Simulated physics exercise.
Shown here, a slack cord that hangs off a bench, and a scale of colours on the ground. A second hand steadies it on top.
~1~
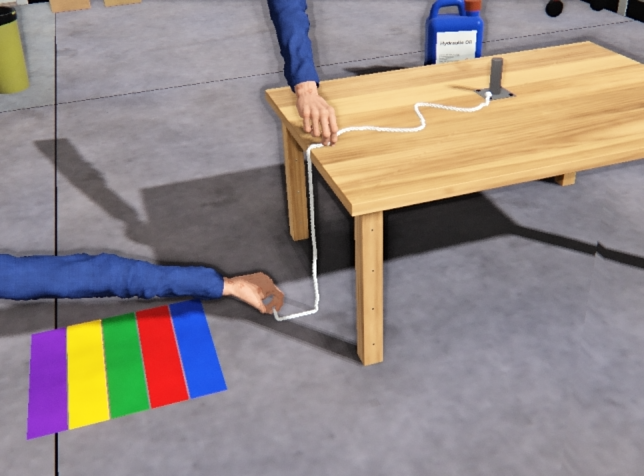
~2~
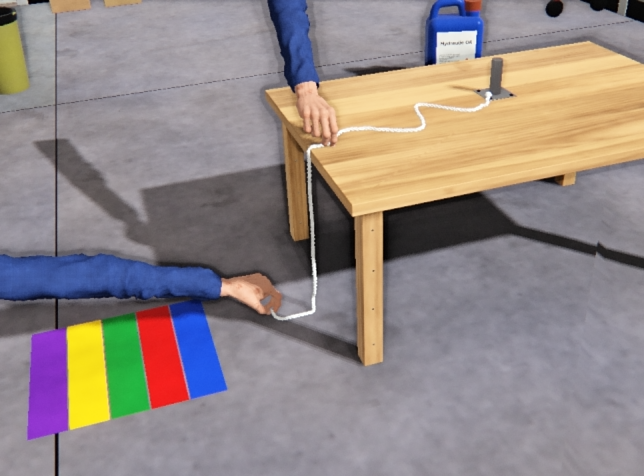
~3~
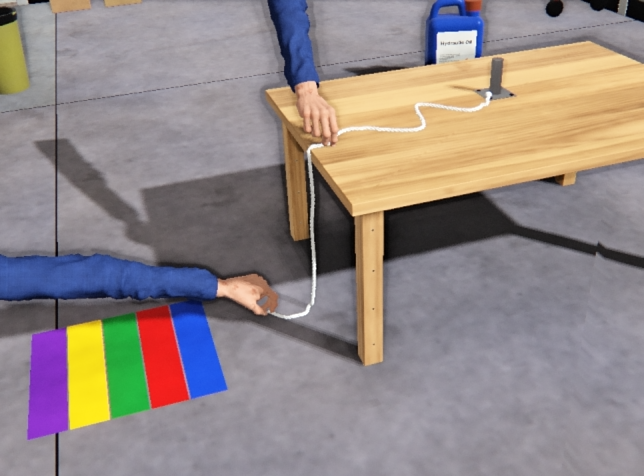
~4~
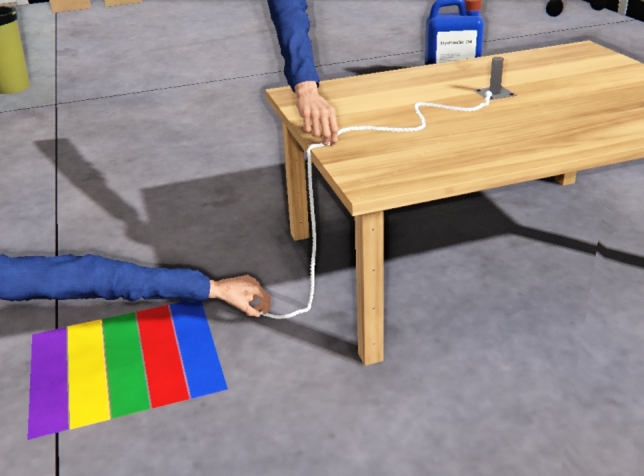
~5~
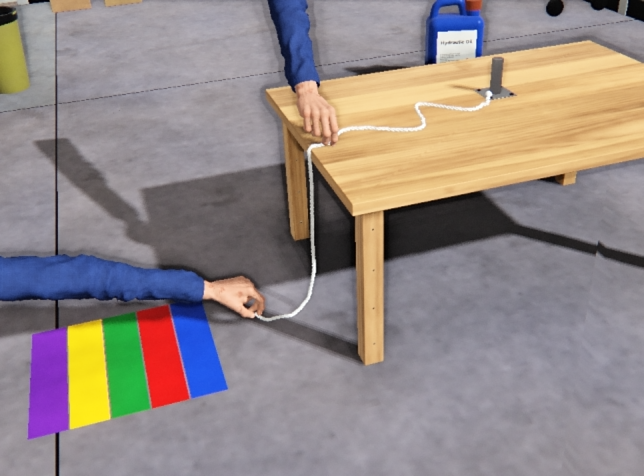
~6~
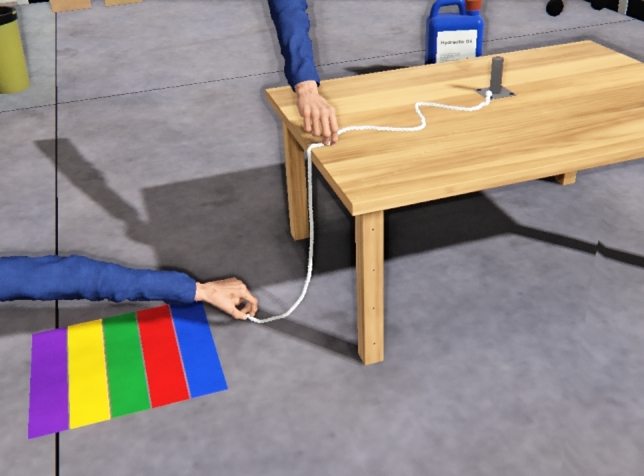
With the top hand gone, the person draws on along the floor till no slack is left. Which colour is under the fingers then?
Over purple.
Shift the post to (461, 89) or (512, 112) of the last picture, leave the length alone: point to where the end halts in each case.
The places are (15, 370) and (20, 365).
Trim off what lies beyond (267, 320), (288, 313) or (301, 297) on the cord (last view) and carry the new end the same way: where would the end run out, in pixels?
In that order: (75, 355), (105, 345) and (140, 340).
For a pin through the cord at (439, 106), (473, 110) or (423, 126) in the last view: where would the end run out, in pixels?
The places are (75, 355), (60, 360) and (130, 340).
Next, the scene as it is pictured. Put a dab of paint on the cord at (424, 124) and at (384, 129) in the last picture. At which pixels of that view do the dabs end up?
Near (355, 129) and (311, 140).
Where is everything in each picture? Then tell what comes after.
In the first picture, end (274, 309); blue (204, 375); red (166, 384); green (128, 394); yellow (88, 403); purple (47, 413).
In the second picture, end (272, 310); cord through (481, 107) (417, 110) (383, 130) (322, 145) (312, 219) (315, 289).
In the third picture, end (268, 311).
In the fourth picture, end (261, 312); cord through (481, 106) (417, 110) (384, 129) (322, 145) (313, 218) (312, 289).
In the fifth picture, end (255, 314).
In the sixth picture, end (248, 315); cord through (481, 106) (417, 110) (384, 129) (322, 144) (311, 218) (304, 291).
A little later, end near (104, 348); over green.
Next, end near (65, 357); over yellow.
When it is tight, end near (41, 362); over purple. The end stops over the purple strip.
